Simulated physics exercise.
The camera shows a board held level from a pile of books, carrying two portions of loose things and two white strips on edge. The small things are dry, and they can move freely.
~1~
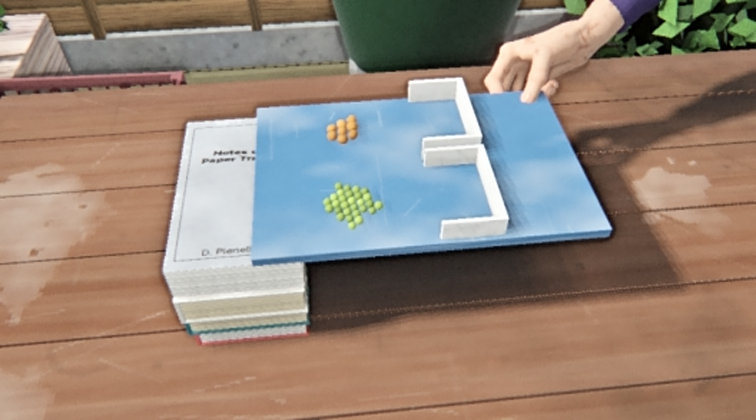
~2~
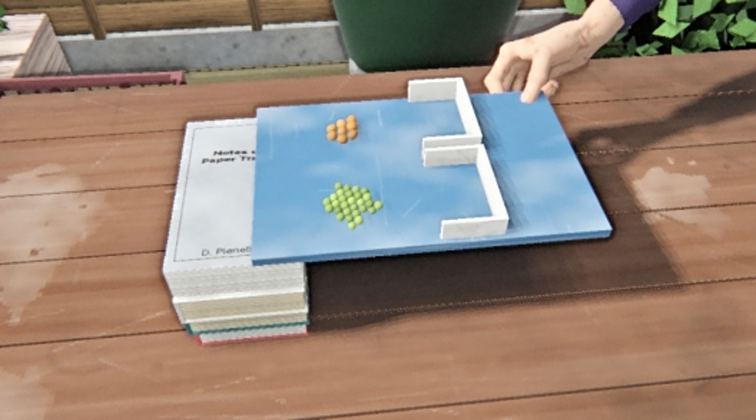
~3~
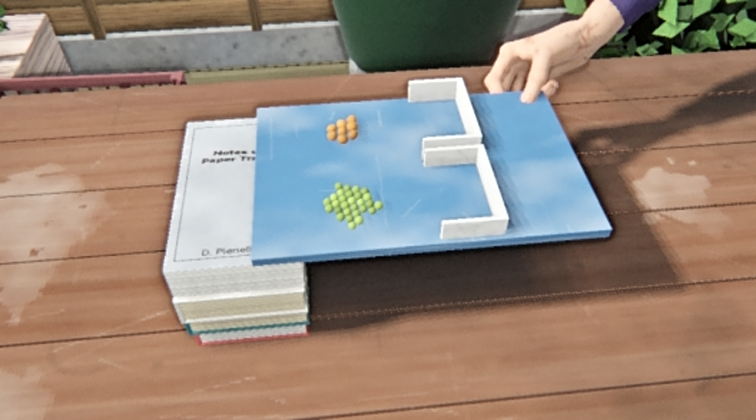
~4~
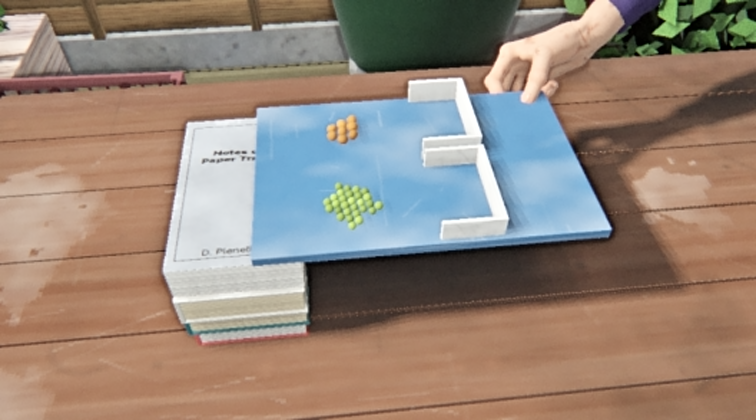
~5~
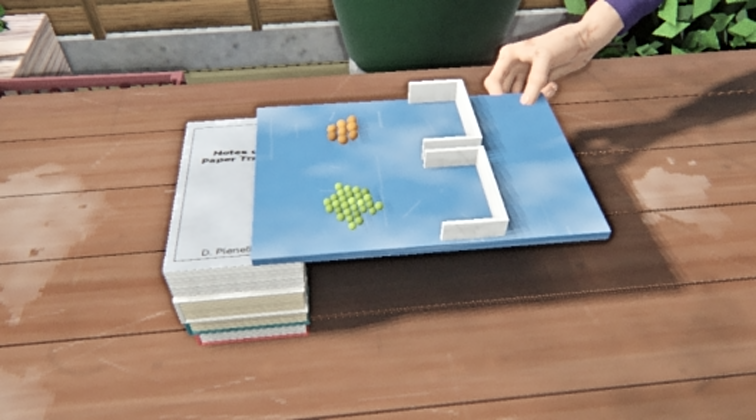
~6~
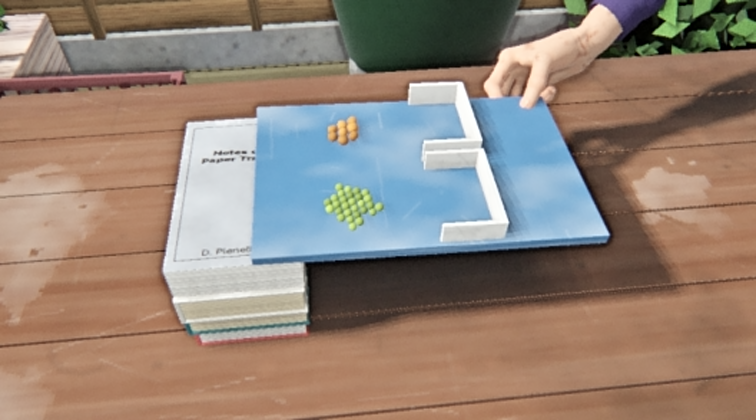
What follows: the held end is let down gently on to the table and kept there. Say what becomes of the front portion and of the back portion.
Front portion: Kept back. Back portion: Kept back.
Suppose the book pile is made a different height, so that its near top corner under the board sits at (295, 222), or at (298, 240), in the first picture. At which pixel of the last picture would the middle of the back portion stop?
One: About (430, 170). Two: About (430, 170).
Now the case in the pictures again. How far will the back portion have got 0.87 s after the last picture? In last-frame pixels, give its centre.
I'd point at about (364, 146).
Then, 0.38 s after the last picture, board sloping at 9°; front portion where it was; back portion where it was.
Then, 0.87 s after the last picture, board sloping at 19°; front portion has reached its bar; back portion on its way down.
Then, 1.39 s after the last picture, board resting at 27°; front portion has reached its bar; back portion has reached its bar.
At rest, board resting at 27°; front portion gathered behind its bar; back portion gathered behind its bar.
